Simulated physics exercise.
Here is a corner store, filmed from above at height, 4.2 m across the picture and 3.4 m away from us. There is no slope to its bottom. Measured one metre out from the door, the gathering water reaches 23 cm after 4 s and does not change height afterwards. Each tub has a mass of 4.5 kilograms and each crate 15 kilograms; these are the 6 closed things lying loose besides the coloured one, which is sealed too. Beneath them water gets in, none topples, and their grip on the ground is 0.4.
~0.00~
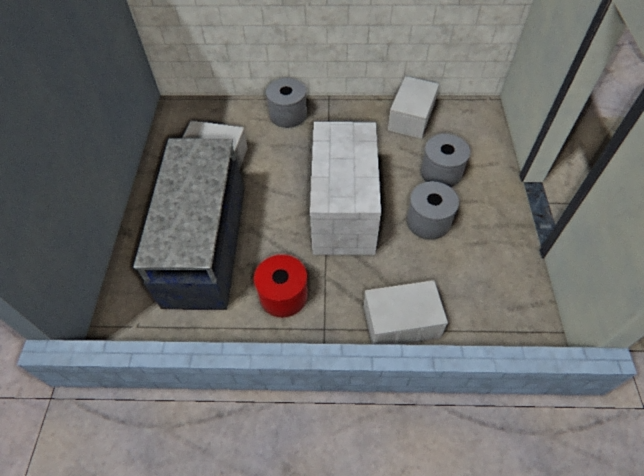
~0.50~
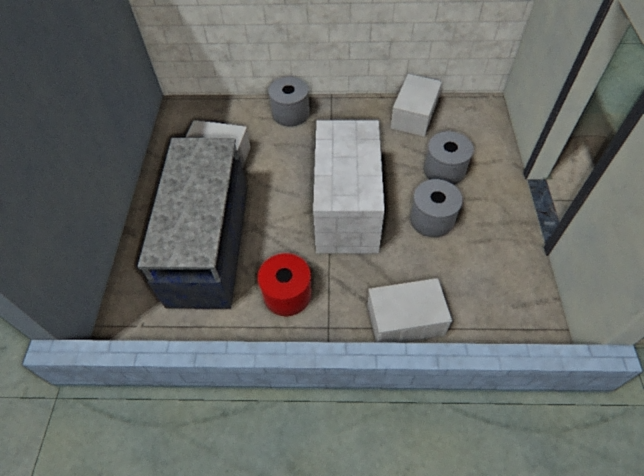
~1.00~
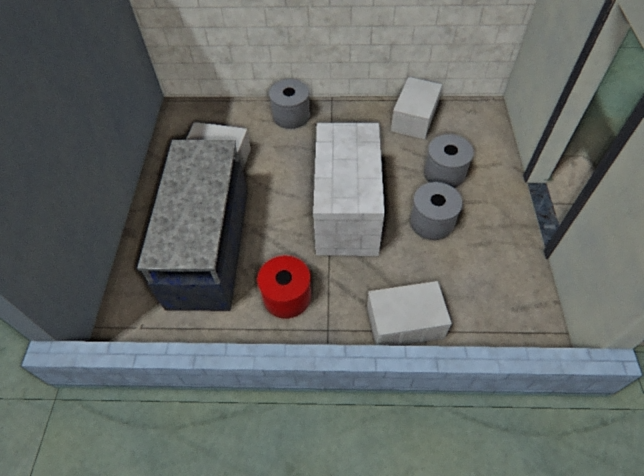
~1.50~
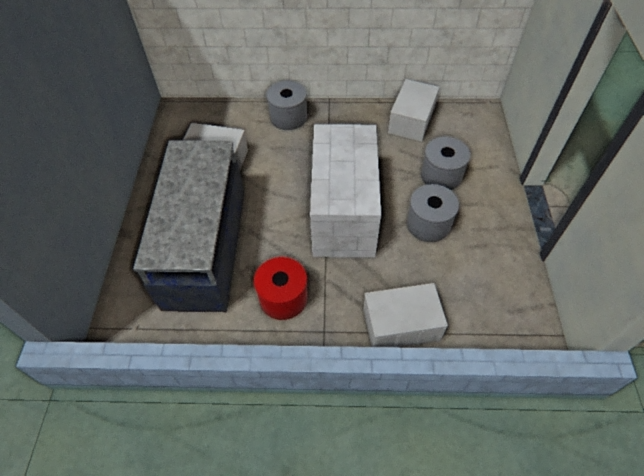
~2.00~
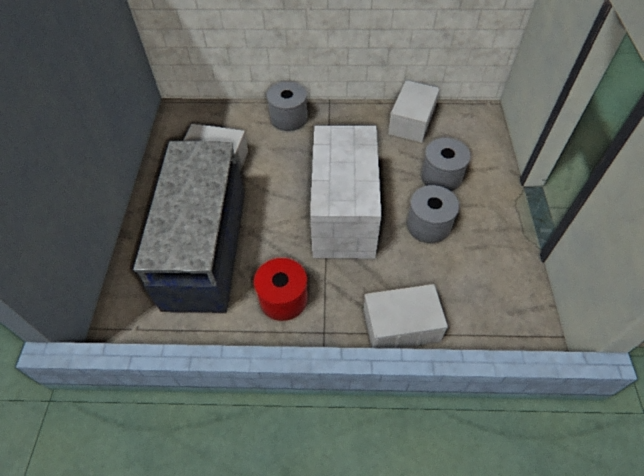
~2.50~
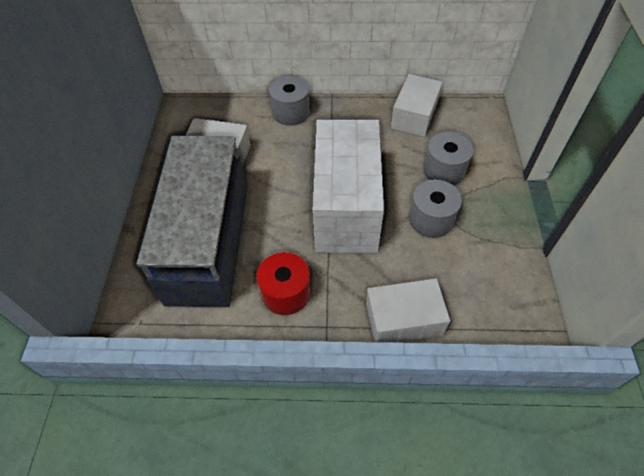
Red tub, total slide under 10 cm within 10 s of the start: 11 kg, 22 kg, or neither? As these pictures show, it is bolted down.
I think only the heavier option passes.
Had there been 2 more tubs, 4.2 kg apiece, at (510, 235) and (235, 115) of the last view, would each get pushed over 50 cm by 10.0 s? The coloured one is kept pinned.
Results: Threshold exceeded; threshold exceeded.
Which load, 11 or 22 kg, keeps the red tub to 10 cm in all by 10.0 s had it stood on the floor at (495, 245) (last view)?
Outcome - failure with both.
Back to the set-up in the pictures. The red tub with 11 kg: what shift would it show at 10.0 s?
About 30 cm.
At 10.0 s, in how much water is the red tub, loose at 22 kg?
Depth: Approx. 5 cm.
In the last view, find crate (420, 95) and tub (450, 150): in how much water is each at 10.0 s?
Roughly 7 and 9 cm.
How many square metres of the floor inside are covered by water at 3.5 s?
At that time the wet patch spans about 3.0 m2.
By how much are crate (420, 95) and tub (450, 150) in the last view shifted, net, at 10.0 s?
Net displacement, in order: 80 cm; 300 cm.
After 3.5 s the red tub would be 0 cm from its start with 11 kg and 0 cm from its start with 22 kg; 0 cm of water round it then.
After 4.5 s the red tub would be 0 cm from its start with 11 kg and 0 cm from its start with 22 kg; 2 cm of water round it then.
After 7.0 s the red tub would be 6 cm from its start with 11 kg and 1 cm from its start with 22 kg; 3 cm of water round it then.
After 10.0 s the red tub would be 28 cm from its start with 11 kg and 1 cm from its start with 22 kg; 5 cm of water round it then.
